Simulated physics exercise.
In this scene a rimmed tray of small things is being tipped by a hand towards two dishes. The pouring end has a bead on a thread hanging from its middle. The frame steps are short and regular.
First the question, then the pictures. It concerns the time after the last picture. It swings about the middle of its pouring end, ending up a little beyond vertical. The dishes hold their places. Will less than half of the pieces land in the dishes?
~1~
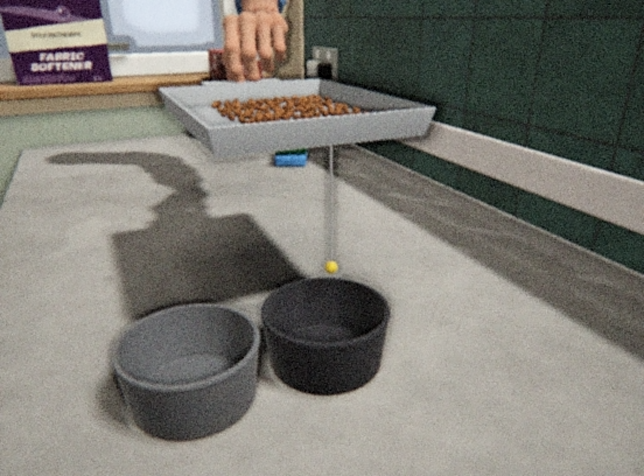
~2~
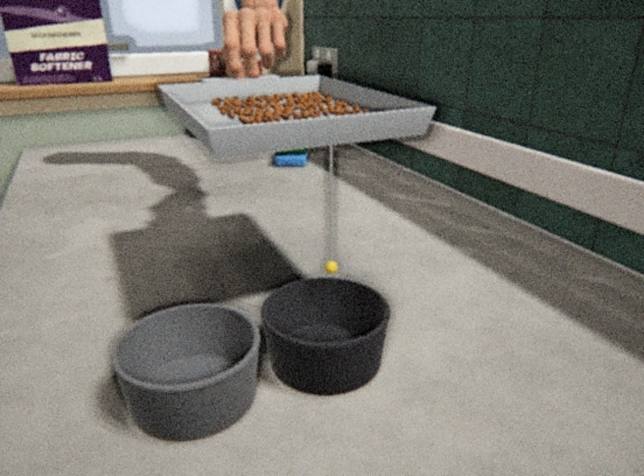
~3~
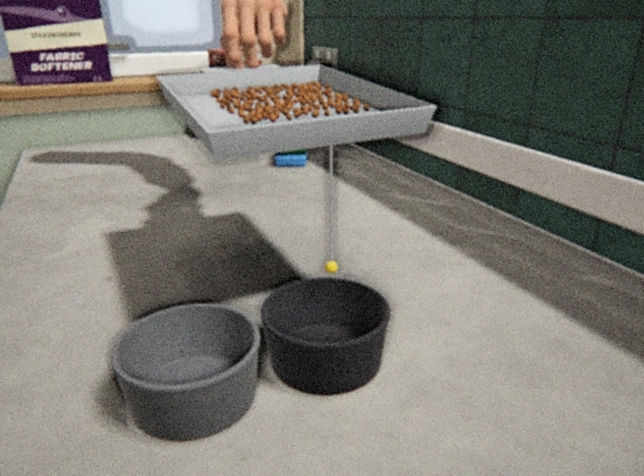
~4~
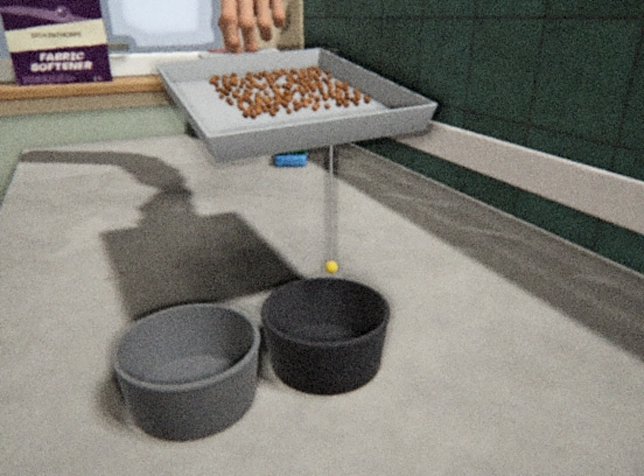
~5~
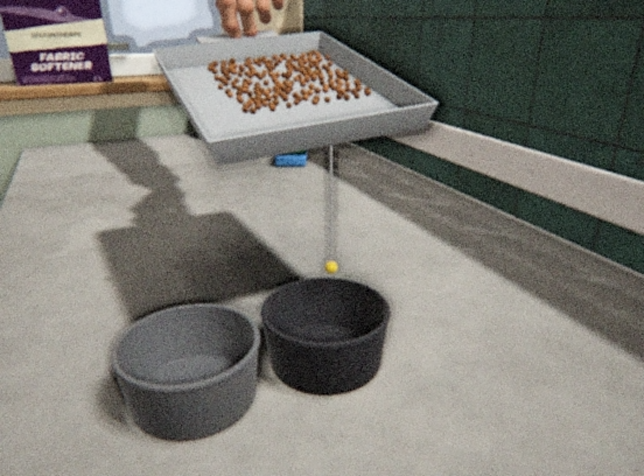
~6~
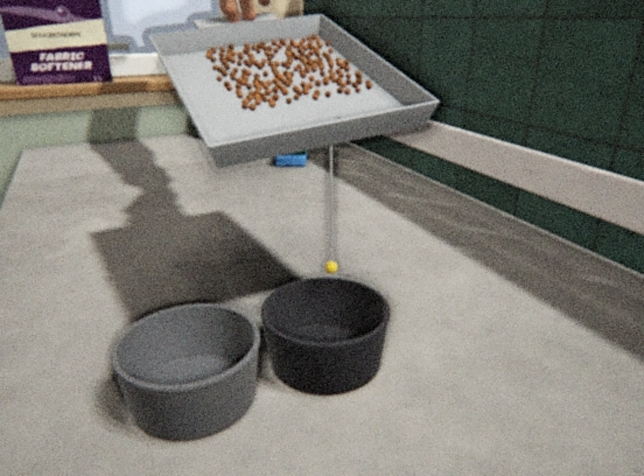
No, most of them land there.
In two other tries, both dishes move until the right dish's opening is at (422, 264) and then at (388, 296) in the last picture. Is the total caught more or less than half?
The pair would catch the lesser share the first time and the greater share the second time.
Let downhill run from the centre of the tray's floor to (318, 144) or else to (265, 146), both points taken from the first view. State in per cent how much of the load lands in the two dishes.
Close to 70 percent first and close to 50 percent second.
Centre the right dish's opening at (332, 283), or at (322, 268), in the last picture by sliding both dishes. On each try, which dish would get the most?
Try 1: The dish to the left; try 2: The dish to the left.
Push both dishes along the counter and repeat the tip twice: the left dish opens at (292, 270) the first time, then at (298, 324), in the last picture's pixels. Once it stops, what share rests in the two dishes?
It comes to roughly 0 per cent in one try and roughly 60 per cent in the next.
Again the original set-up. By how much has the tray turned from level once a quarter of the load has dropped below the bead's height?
Around 95° of tilt.
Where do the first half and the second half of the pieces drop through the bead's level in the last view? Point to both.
Around (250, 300) and then (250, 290).
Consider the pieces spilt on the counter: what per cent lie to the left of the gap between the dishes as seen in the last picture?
60 %, near enough.
Soon after the last picture, tray tipped steeply; nearly all on the tray; a stray few in the left dish; a stray few in the right dish; a small part in the air.
A little later, tray tipped right over; about half on the tray; a small part in the left dish; a small part in the right dish; a small part outside both; about a quarter in the air.
Later still, tray tipped past a quarter turn; about a third in the left dish; about a third in the right dish; about a quarter outside both.
At rest, tray tipped past a quarter turn; about a third in the left dish; about a third in the right dish; about a quarter outside both.
